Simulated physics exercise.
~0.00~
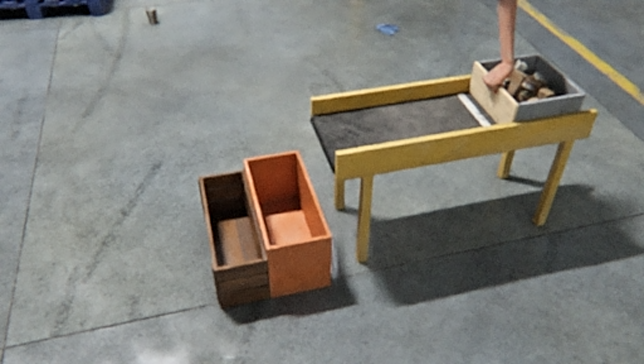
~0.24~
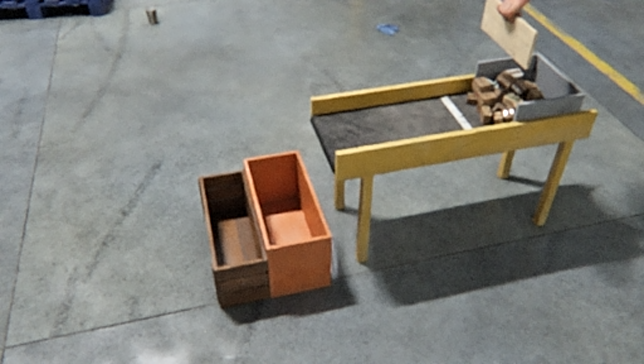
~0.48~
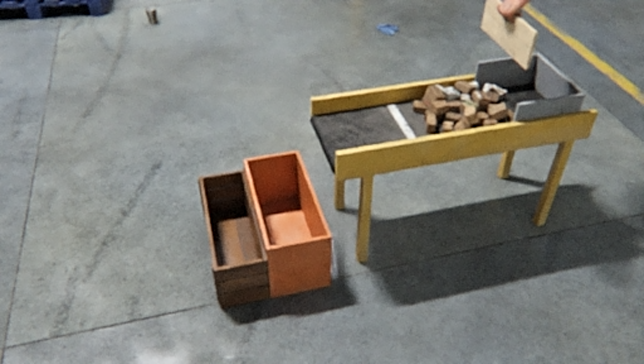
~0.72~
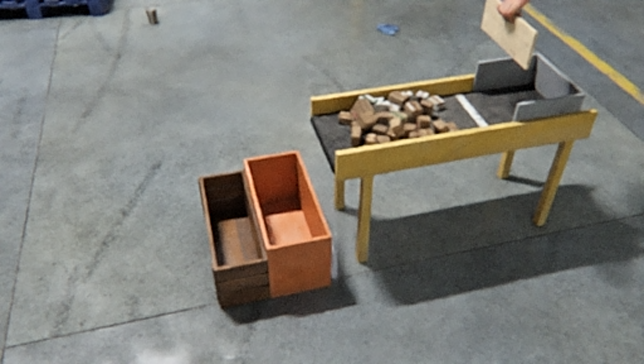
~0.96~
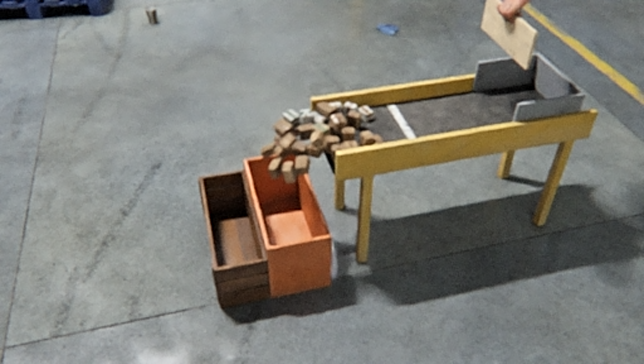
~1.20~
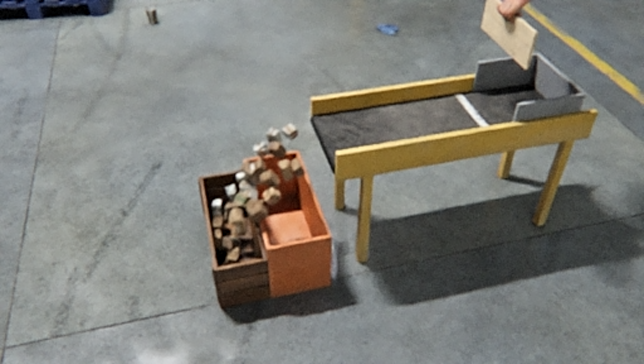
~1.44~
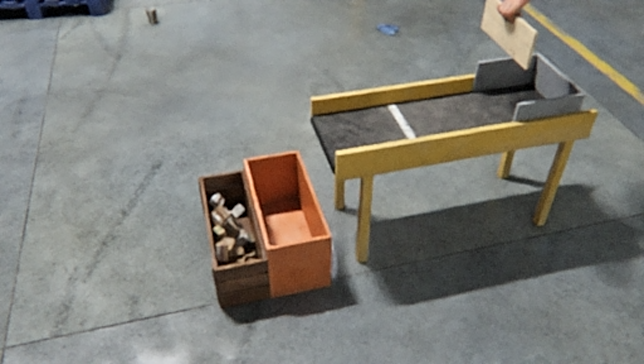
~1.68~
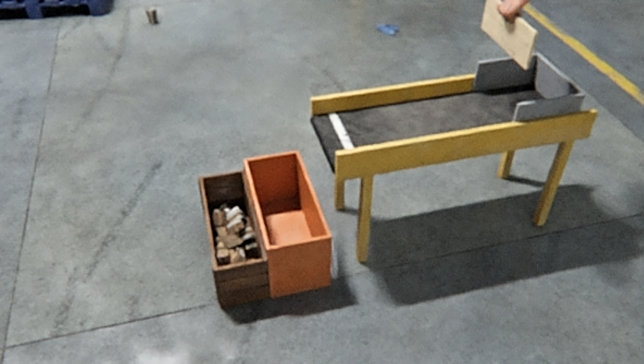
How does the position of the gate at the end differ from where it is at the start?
At the start the gate stands down at the front of the grey pen, closing it off. By the end it is held up above the pen by the hand, leaving the opening clear.
